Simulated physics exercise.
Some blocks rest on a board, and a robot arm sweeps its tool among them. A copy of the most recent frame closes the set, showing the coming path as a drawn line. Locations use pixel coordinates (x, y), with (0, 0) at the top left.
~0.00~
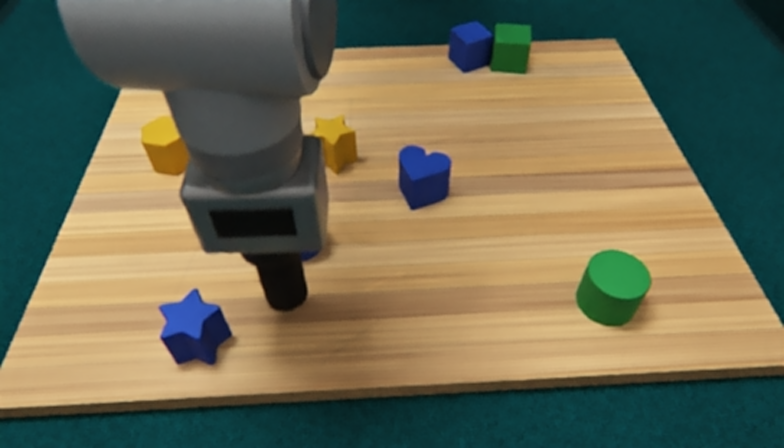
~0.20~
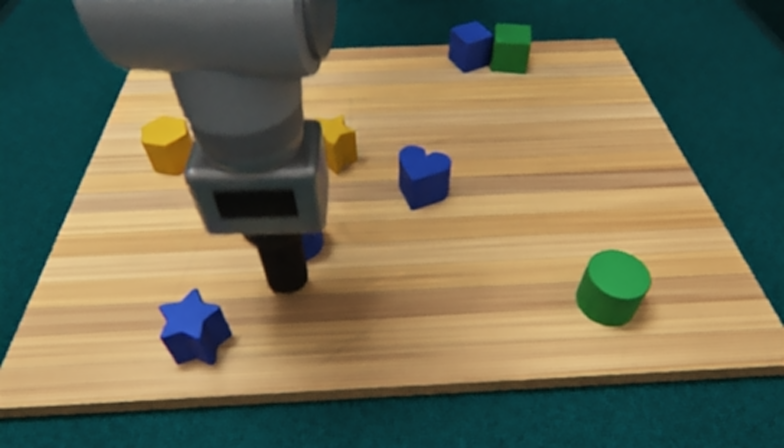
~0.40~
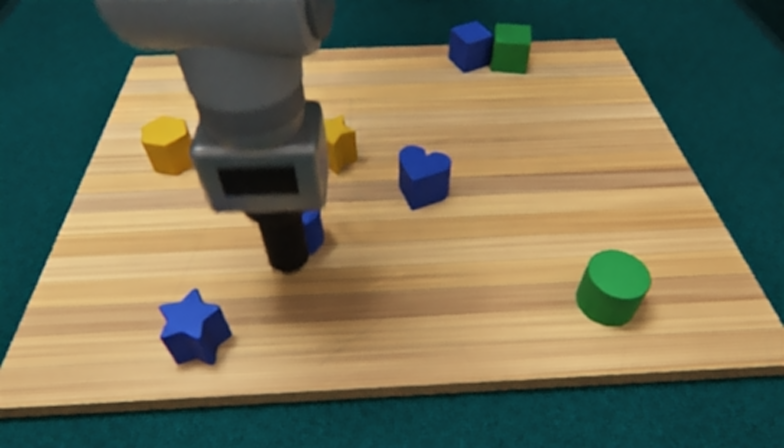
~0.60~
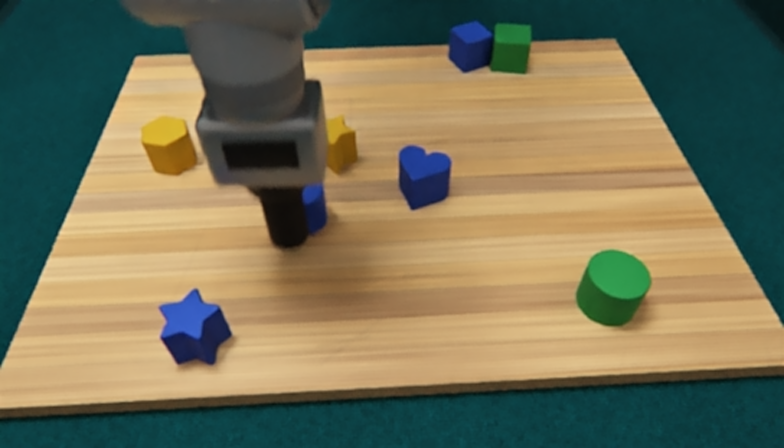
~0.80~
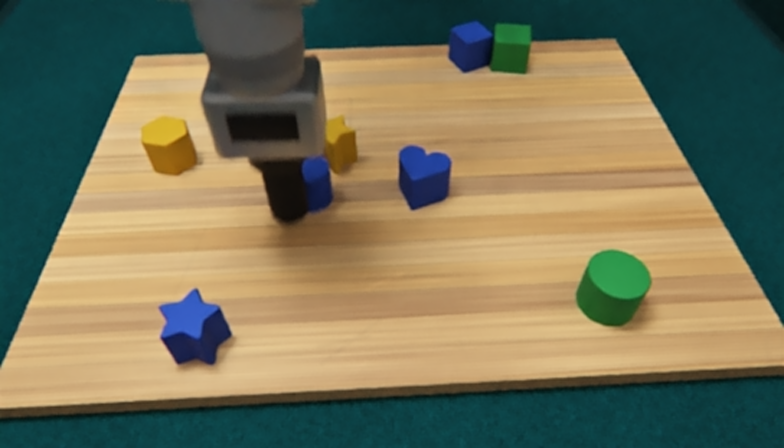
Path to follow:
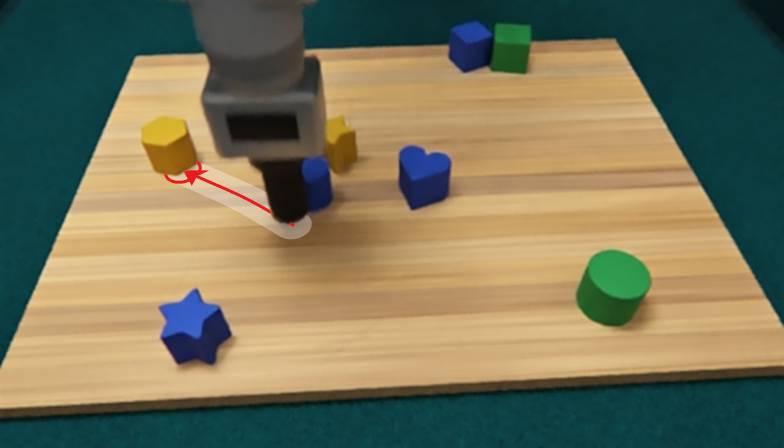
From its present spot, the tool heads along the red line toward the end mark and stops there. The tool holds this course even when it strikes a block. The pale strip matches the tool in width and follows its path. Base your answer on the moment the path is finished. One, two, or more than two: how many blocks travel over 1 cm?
That makes 1 block.
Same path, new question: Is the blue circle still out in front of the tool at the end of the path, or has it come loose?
Beside or behind, I predict.
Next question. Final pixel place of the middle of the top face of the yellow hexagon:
Its top centre lands on (150, 122).
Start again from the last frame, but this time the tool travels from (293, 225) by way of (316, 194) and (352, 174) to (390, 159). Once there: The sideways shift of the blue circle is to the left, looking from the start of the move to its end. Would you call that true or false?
That is true.
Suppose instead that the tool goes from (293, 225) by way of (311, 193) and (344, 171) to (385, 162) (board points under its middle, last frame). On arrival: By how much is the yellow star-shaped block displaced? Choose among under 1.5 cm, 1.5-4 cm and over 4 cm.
Long, over 4 cm.
The drawn path runs from (293, 225) through (256, 204) and (219, 186) to (183, 170).
The first path, step by step. One third of the way, tool at (252, 189); nothing pushed yet.
Two thirds of the way, tool at (213, 171); nothing pushed yet.
At the end, tool at (177, 155); yellow hexagon at (150, 122); blue circle not moved.
